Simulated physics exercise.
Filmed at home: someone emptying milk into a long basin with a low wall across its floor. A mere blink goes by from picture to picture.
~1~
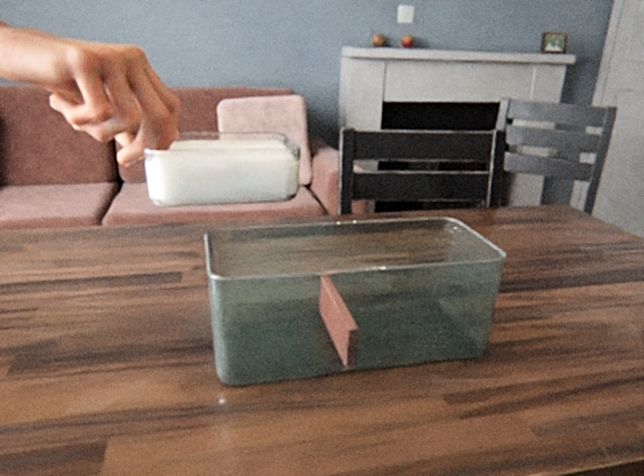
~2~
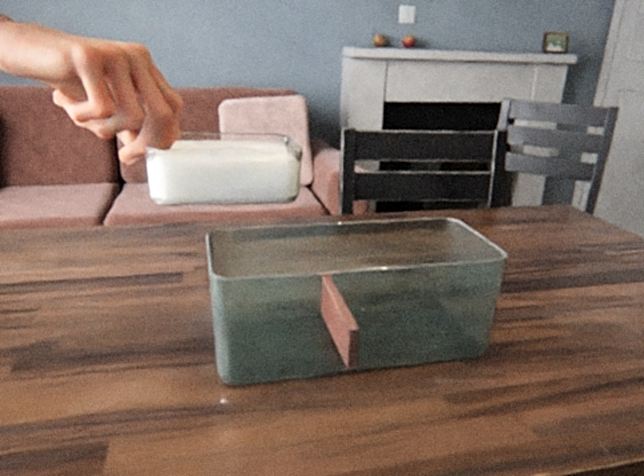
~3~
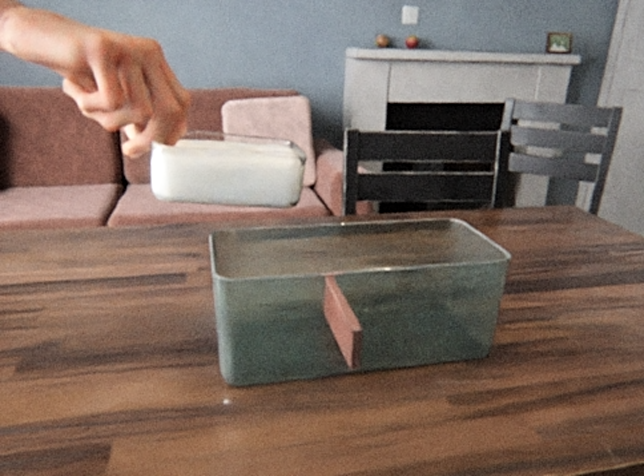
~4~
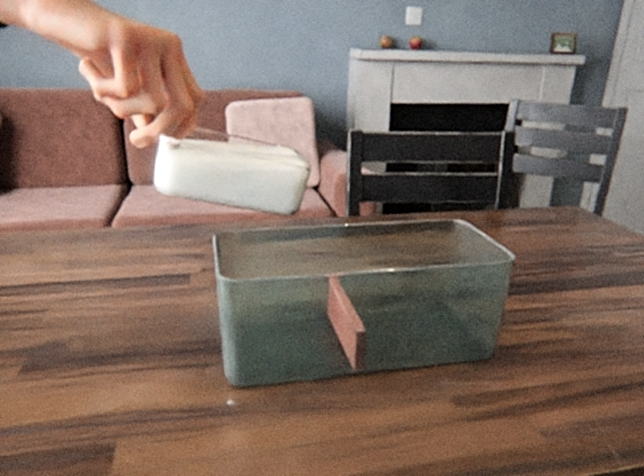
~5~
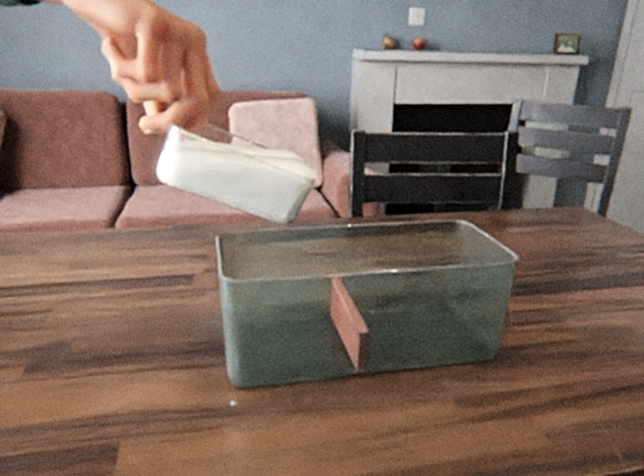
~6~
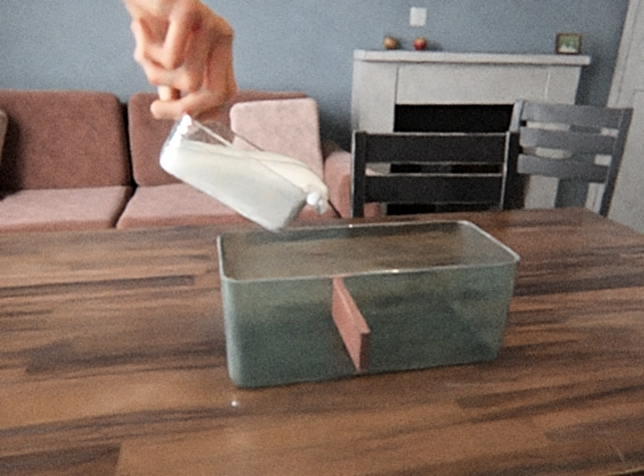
A hand tilts a clear container of milk rightward above a long, see-through basin.
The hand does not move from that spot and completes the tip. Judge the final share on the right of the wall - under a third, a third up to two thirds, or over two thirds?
Most likely one third to two thirds will rest right of the wall.
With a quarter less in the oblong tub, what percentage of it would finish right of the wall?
I'd put it at around 25 %.
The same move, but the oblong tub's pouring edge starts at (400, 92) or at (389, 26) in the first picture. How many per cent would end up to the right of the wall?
90 % and 80 %.
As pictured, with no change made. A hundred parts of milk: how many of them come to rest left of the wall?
I'd put it at about 55 per cent.
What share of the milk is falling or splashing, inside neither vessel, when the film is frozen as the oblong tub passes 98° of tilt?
Estimate: Some 5 per cent.
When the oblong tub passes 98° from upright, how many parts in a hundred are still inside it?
5 %.
A moment on, the oblong tub is tipped on its side and 5 per cent is still to pour, 44 is left of the wall and 44 right of it.
Next, the oblong tub is tipped right over and 0 per cent is still to pour, 51 is left of the wall and 44 right of it.
Then the oblong tub is tipped right over and 0 per cent is still to pour, 53 is left of the wall and 45 right of it.
Later the oblong tub is tipped right over and 0 per cent is still to pour, 53 is left of the wall and 45 right of it.
Finally, 53 per cent lies left of the wall, 45 right of it and 2 outside.
